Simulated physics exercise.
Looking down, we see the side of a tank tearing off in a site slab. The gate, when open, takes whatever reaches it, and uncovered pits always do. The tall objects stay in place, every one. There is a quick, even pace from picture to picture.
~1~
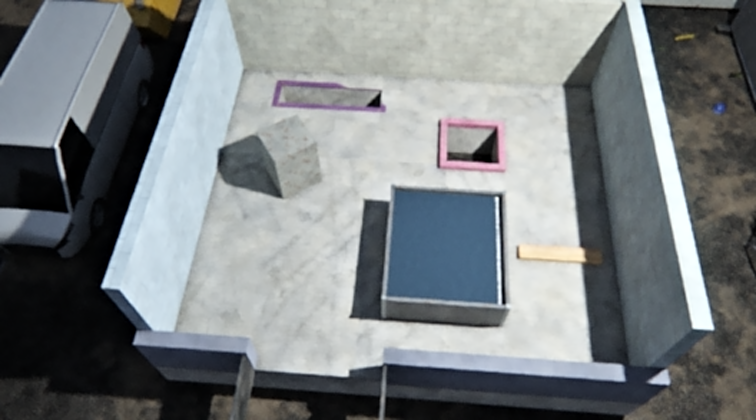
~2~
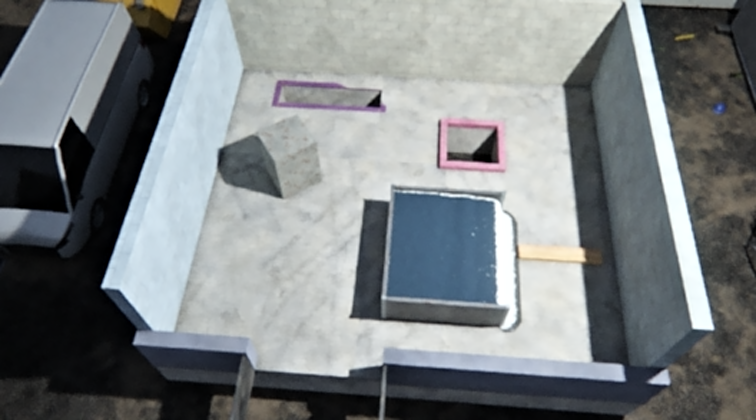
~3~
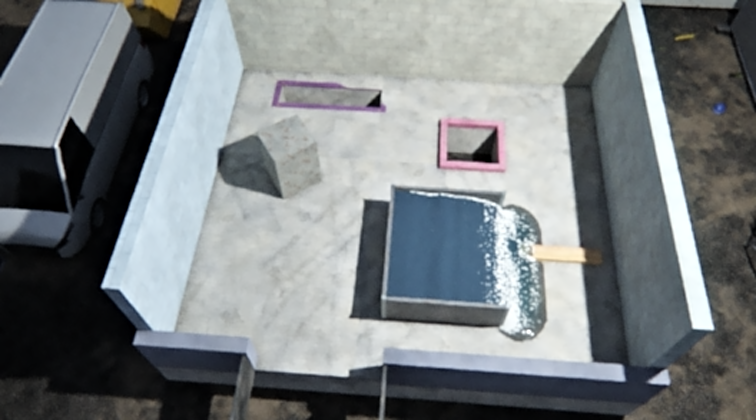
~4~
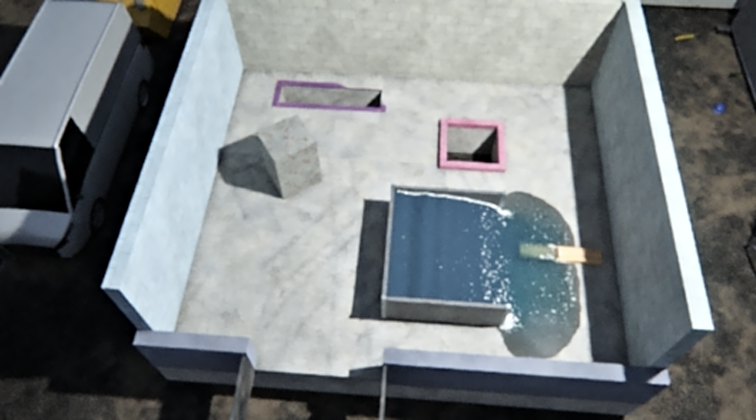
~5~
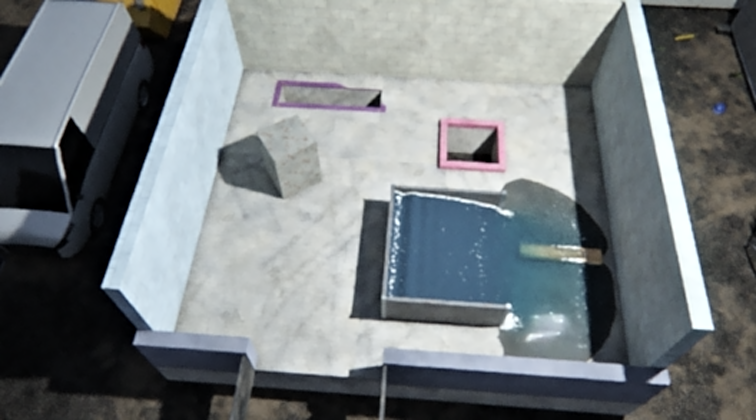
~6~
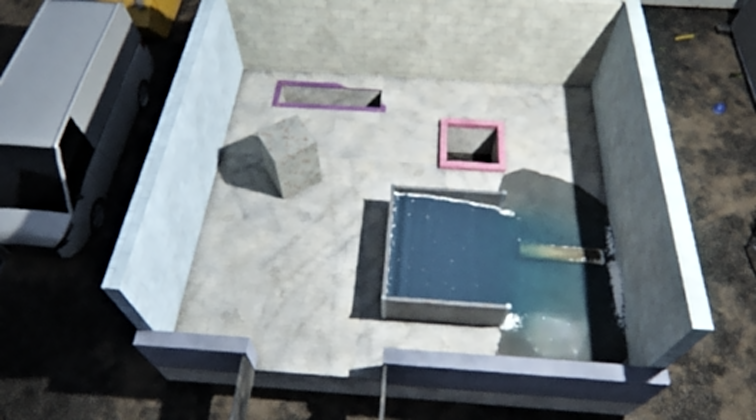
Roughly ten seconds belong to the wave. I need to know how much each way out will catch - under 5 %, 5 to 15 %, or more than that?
Gate: A twentieth to fifteen per cent; pink pit: Short of a twentieth; purple pit: A twentieth to fifteen per cent.
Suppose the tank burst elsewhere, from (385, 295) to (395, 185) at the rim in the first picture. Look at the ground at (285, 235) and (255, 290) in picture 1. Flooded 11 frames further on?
First point: Inundated; second point: Inundated.
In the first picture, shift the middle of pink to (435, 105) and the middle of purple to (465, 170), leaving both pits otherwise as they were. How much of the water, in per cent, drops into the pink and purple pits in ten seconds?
Estimated shares - pink: 4 %; purple: 20 %.
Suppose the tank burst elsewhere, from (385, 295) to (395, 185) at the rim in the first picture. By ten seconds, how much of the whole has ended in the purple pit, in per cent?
About 25 percent ends up in the purple pit, by my reckoning.
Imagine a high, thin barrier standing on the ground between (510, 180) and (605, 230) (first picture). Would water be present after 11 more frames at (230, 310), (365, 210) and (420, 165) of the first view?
Going one after another, I'd say kept clear of the flood, then kept clear of the flood, then kept clear of the flood.
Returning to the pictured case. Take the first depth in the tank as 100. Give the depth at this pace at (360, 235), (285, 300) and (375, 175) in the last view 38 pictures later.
The depths come to near 0, 4 and 2 per cent respectively.
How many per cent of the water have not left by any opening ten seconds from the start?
I'd estimate close to 82 per cent.
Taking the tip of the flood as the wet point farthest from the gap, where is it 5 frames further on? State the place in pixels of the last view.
Close to (594, 143).
A moment on, water covers 20 % of the floor; the gate 0 %, the pink pit 0 %, the purple pit 0 %.
Next, water covers 25 % of the floor; the gate 0 %, the pink pit 0 %, the purple pit 0 %.
Then, water covers 40 % of the floor; the gate 0 %, the pink pit 0 %, the purple pit 0 %.
Later, water covers 75 % of the floor; the gate 4 %, the pink pit 0 %, the purple pit 4 %.
In the end, water covers 90 % of the floor; the gate 7 %, the pink pit 0 %, the purple pit 10 %.
